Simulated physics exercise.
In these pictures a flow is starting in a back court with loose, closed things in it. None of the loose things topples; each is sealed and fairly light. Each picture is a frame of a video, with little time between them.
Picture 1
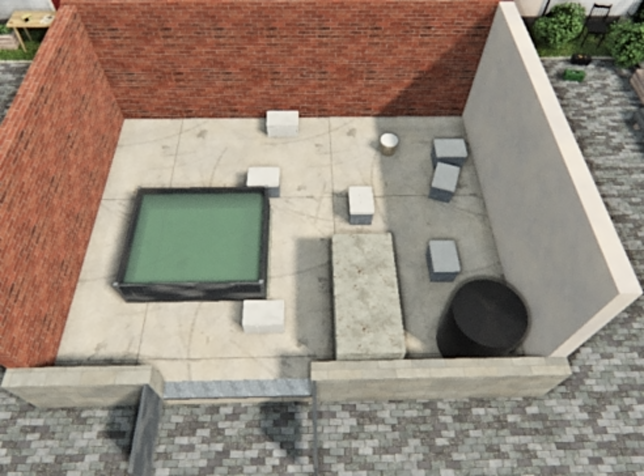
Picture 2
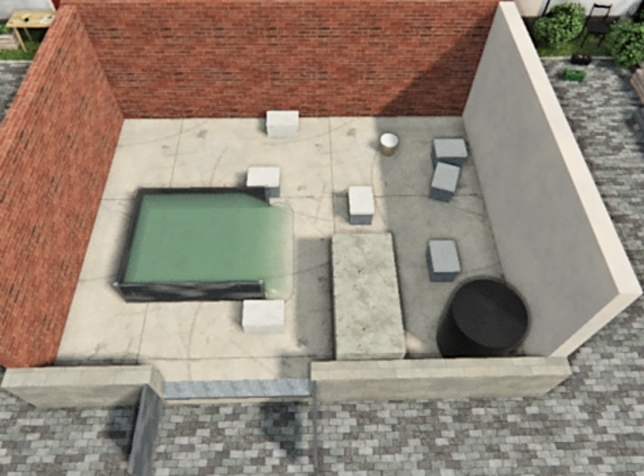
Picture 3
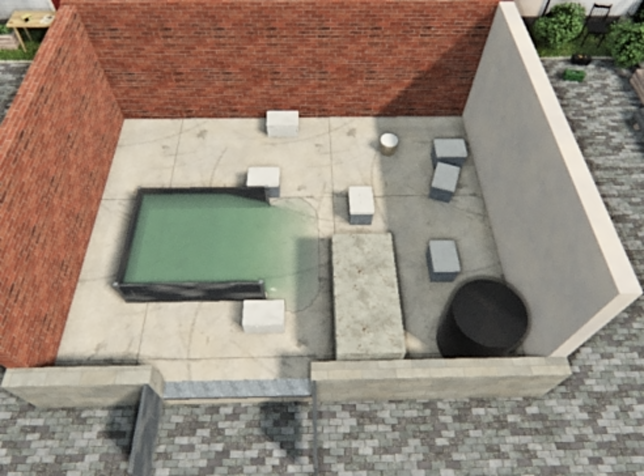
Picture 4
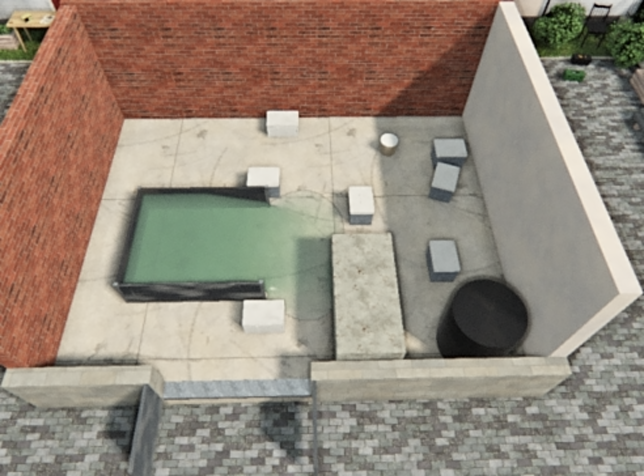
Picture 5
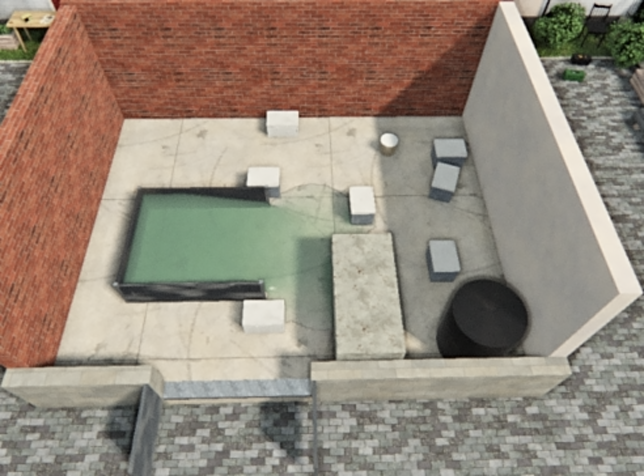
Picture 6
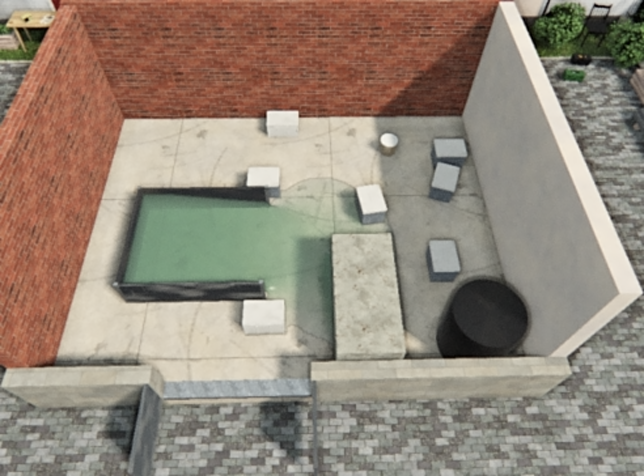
Walled back court with green water spreading rightward from an opened tank among pale blocks, one block shifting slightly right.
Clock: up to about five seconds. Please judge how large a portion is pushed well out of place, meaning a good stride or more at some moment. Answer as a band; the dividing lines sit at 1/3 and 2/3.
1/3 to 2/3.
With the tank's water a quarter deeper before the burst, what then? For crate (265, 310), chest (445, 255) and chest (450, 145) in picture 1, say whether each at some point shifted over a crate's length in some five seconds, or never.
Taking them as listed, the first stopped before it, the second reached the mark and the third reached the mark.
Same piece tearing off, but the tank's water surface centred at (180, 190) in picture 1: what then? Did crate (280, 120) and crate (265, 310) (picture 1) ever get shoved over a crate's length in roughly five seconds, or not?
Respectively: Lacked the distance and lacked the distance.
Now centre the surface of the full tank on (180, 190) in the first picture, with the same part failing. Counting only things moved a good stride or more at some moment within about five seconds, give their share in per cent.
Some 80 per cent, I'd say.
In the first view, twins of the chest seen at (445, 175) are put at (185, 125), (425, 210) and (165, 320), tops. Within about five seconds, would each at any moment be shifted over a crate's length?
Taking them one at a time: Remains close, then gets driven off, then remains close.
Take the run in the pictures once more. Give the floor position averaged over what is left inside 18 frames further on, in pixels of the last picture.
I'd put it around pixel (385, 183).
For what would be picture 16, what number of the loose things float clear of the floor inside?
2 in total.
A moment on, 1 of 8 are well off their spots; 0 afloat.
Next, 3 of 8 are well off their spots; 2 afloat.
Later, 5 of 8 are well off their spots; 5 afloat.
In the end, 4 of 8 are well off their spots, and 5 have been at some point; 5 afloat.
